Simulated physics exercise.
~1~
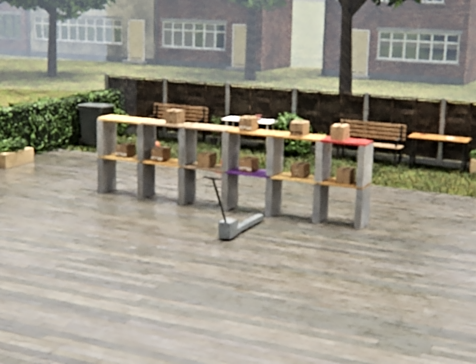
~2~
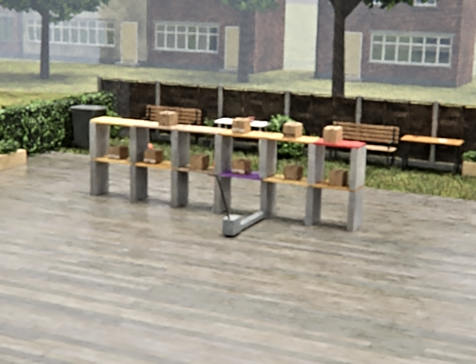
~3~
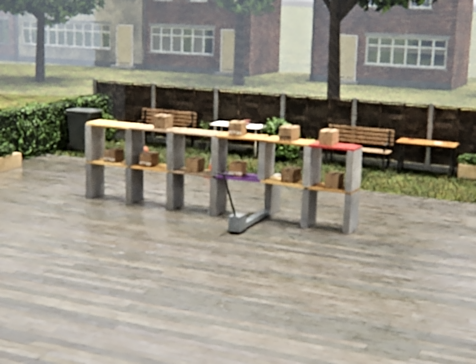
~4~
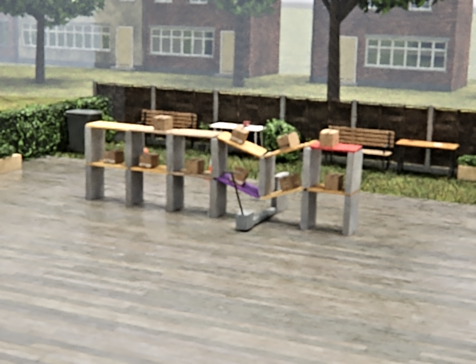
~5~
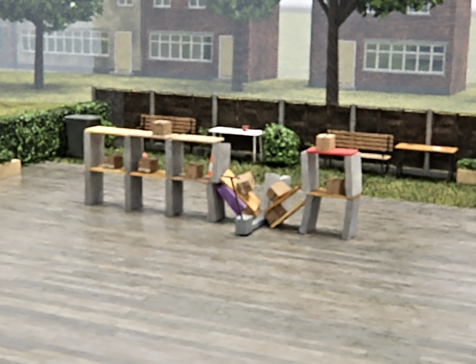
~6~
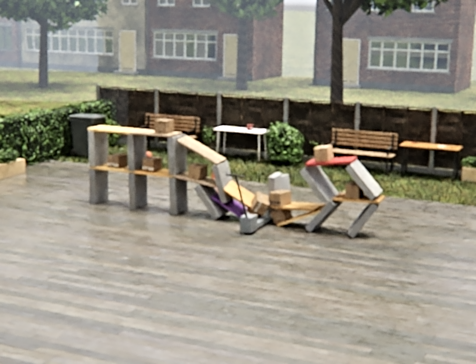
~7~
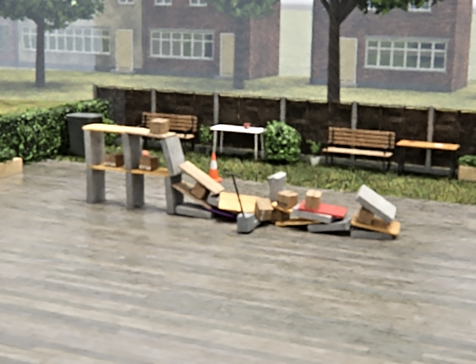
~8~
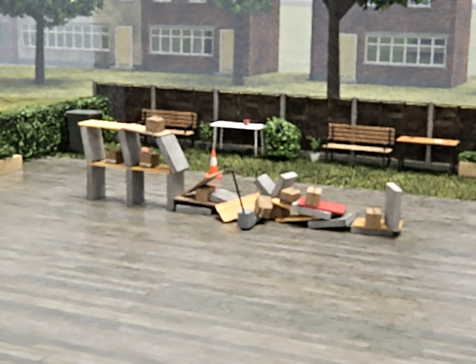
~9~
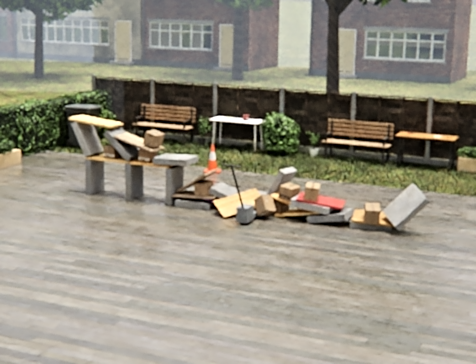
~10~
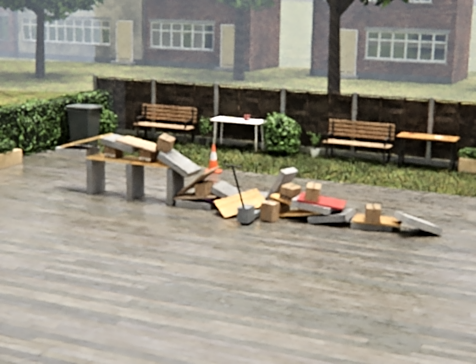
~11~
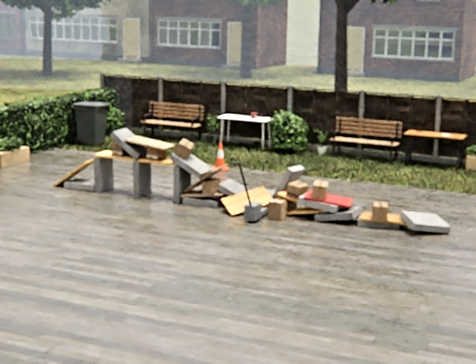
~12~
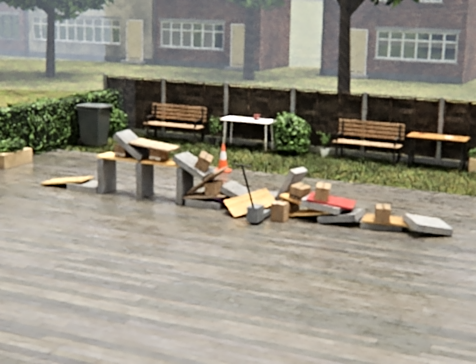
At first, a long two-tier row of boards on grey upright blocks stands on a paved yard, with cartons along it and a low jack at its foot near the middle. The jack pushes in beneath the purple board, and the boards above it sag into a V. The middle collapses, spilling cartons, and the right section with the red board leans over and falls flat. The collapse then spreads left, and the upper tier there topples, while one block on the far right tips onto its side. Finally, a board slides off the left end, leaving a few low uprights standing beside the heap.
